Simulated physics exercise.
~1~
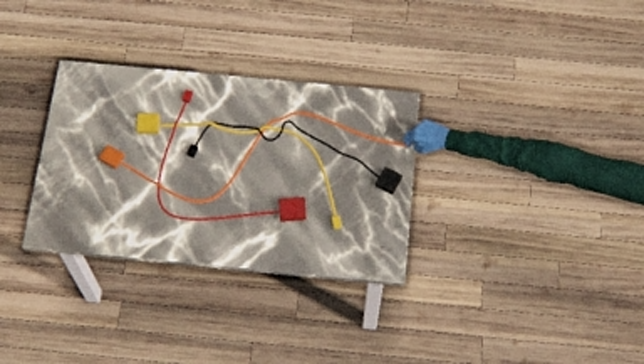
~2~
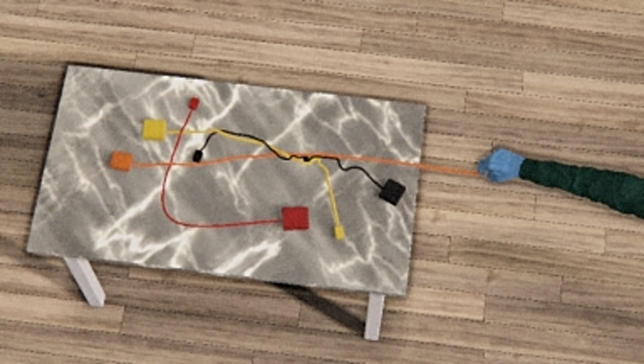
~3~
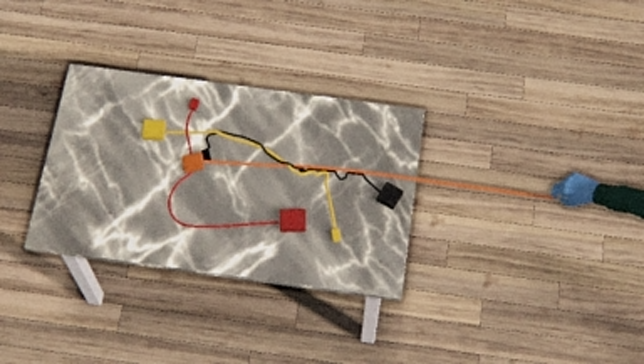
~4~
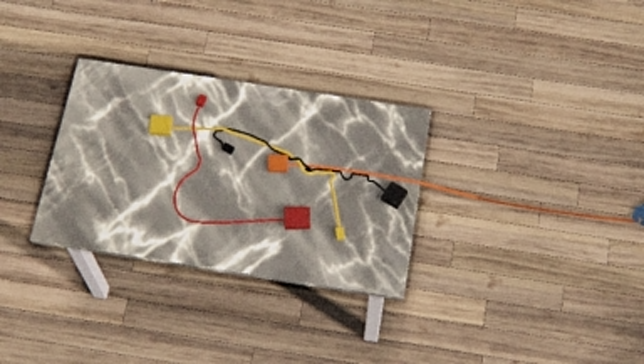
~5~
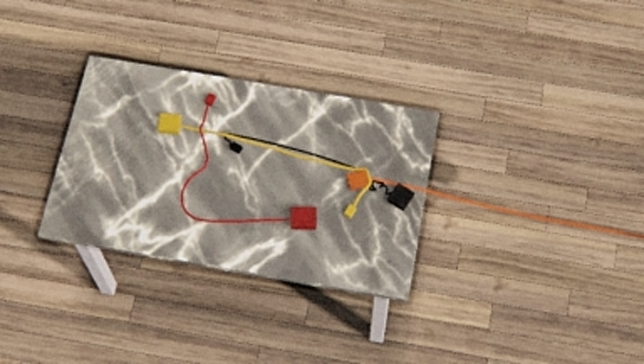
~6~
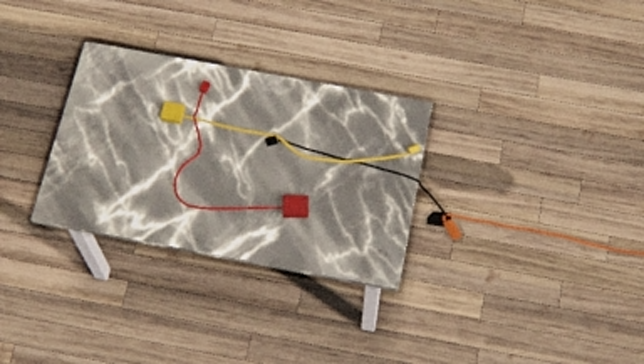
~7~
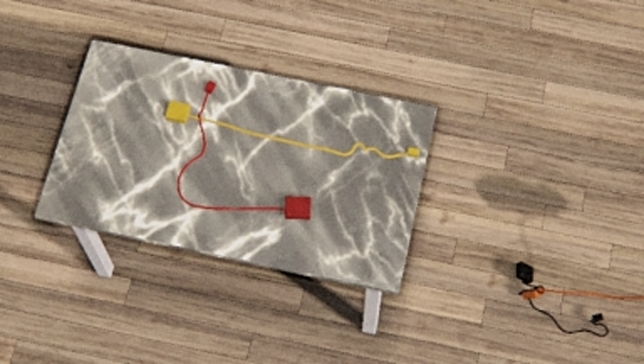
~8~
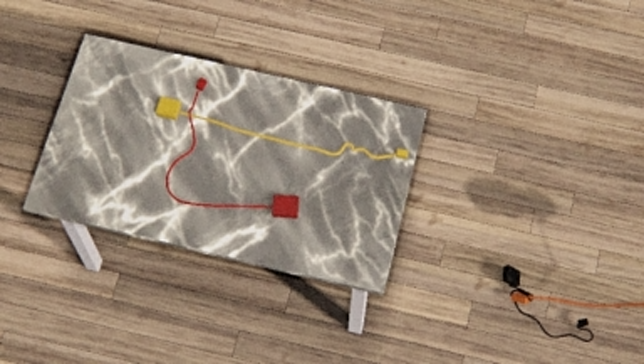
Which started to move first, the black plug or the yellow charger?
The black plug moved first, getting shifted to the right as the orange charger was dragged past. The yellow charger only shifted slightly later, around when the orange and black chargers went off the right side.
